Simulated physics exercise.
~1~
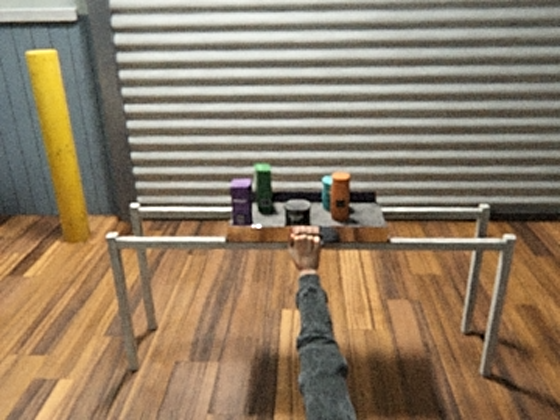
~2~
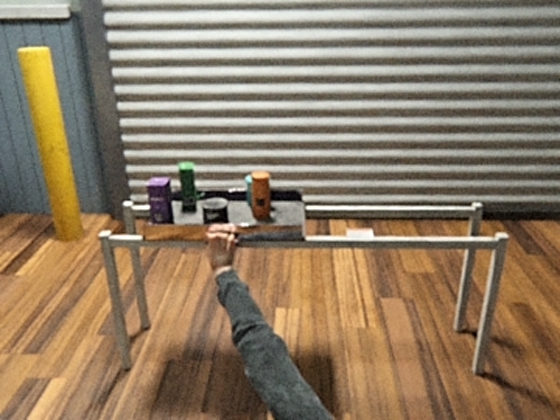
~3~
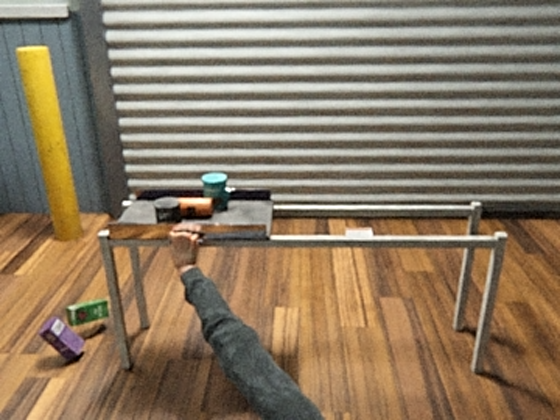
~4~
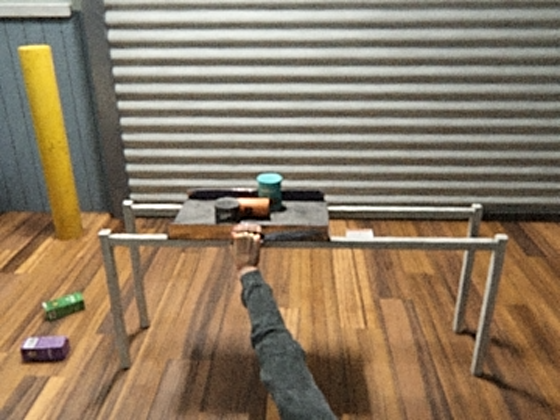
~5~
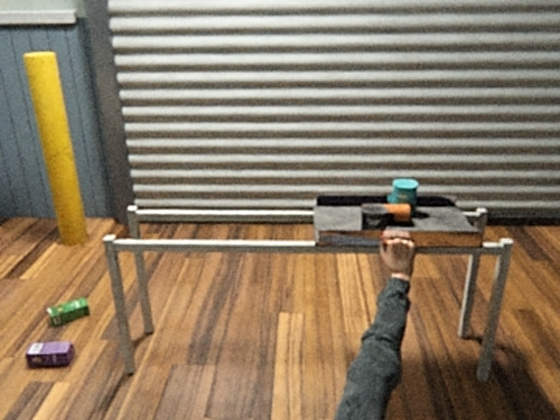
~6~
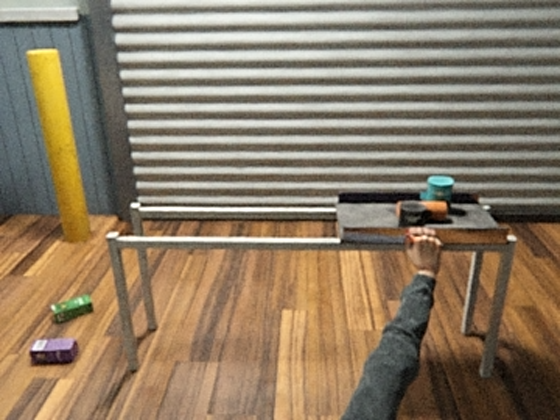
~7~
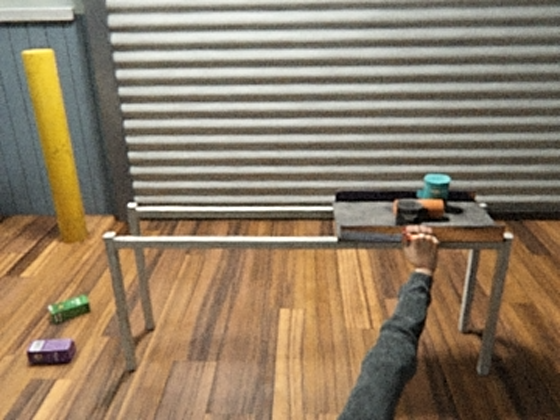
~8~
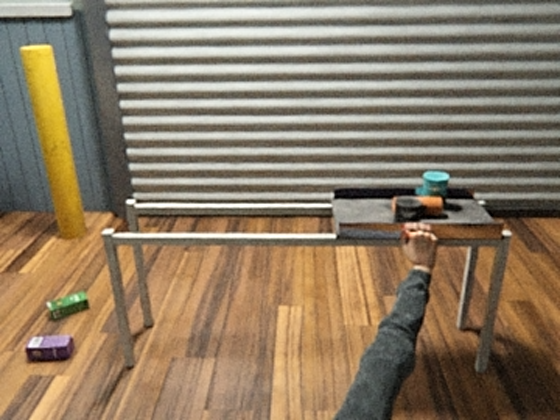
A shallow grey tray slides along a metal rail frame on a wooden floor, seen from the front by a slightly swaying camera, with a corrugated shutter behind and a yellow post at left. A sleeved arm holds its front edge; purple and green cartons stand at its left, a black tin in the middle, turquoise and orange containers at right. The hand moves the tray to the left end, where both cartons drop to the floor and the orange jar topples. It then takes the tray to the right end. There it rests, the orange jar lying beside the black tin, the turquoise tin upright, the cartons on the floor at left.
